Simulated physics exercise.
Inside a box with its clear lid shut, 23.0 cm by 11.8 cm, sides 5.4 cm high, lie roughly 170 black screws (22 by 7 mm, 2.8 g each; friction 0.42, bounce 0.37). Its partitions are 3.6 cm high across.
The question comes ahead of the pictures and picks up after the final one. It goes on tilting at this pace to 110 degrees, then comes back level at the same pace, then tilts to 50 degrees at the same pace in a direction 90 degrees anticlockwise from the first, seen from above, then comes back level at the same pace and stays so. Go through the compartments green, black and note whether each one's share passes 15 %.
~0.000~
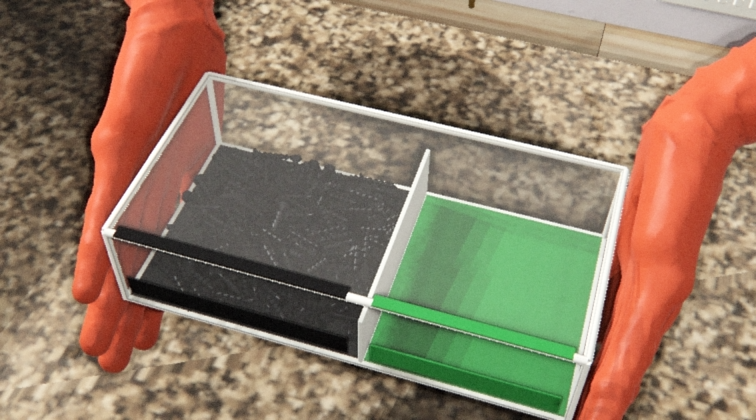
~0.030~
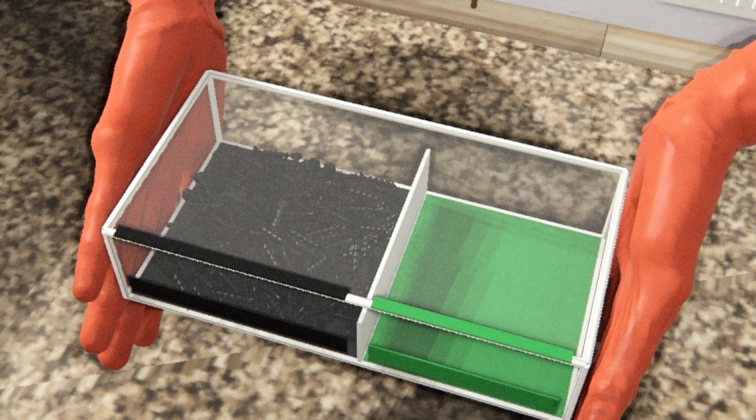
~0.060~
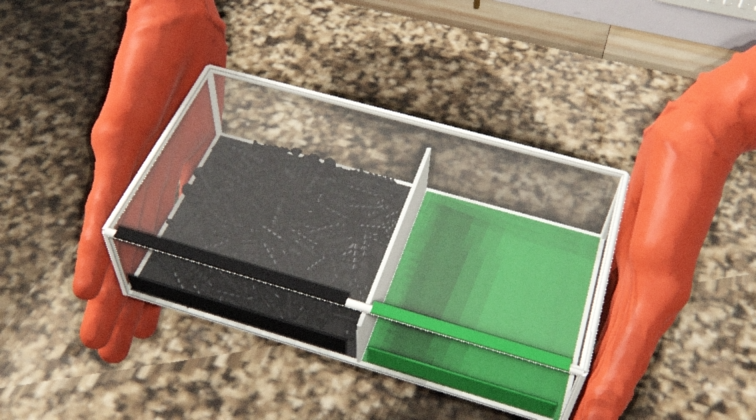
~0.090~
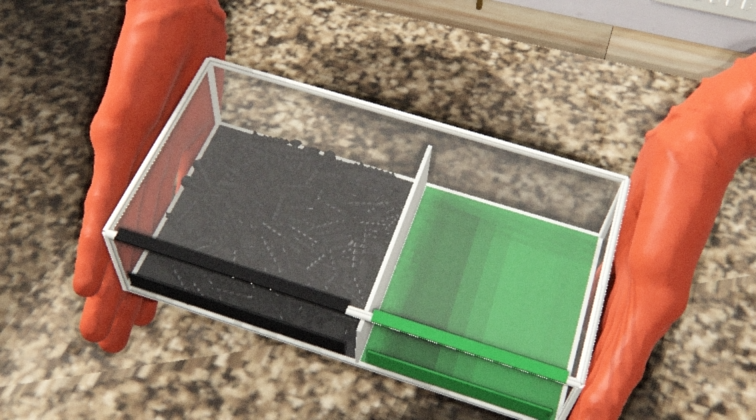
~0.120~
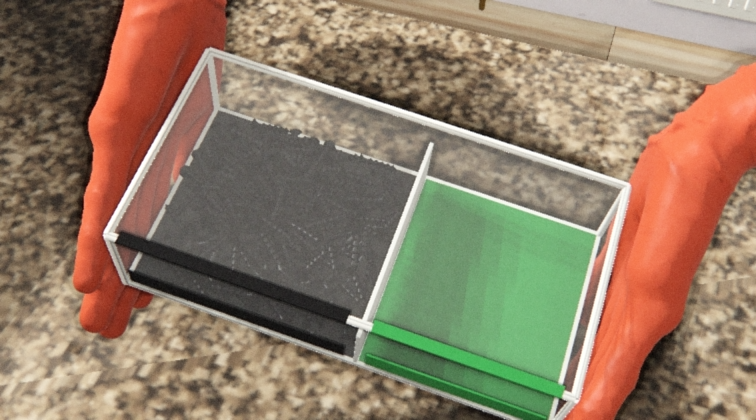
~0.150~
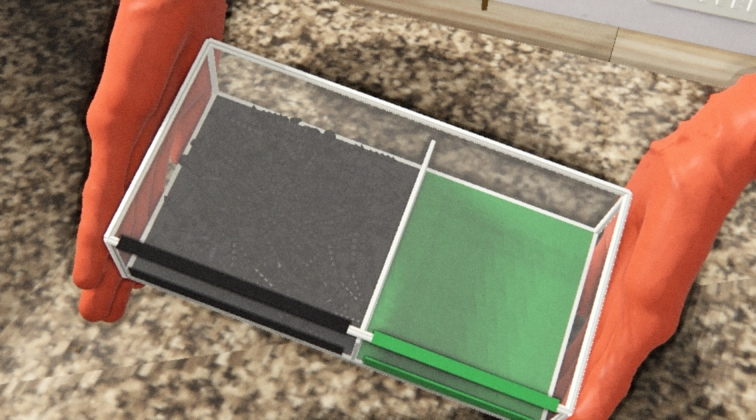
Green compartment stays at or below it, black compartment passes it.
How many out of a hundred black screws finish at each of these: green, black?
Green 5, black 95.
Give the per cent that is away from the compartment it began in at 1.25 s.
Roughly 5 %.
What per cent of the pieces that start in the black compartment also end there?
My estimate is some 90 in a hundred.
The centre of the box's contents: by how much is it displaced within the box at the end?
About 4.5 centimetres.
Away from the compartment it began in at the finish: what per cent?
Something like 5 per cent, I'd say.
After 0.75 s, tilt 100 degrees; green 5 %, black 95 %; middle of all pieces near (306, 269).
Then, at 1.25 s, tilt 1 degrees; green 5 %, black 95 %; middle of all pieces near (317, 290).
Then, at 1.71 s, tilt 46 degrees; green 5 %, black 95 %; middle of all pieces near (348, 246).
Then, at 2.15 s, tilt 0 degrees; green 5 %, black 95 %; middle of all pieces near (366, 248).
In the end, at 2.7 s, green 5 %, black 95 %.
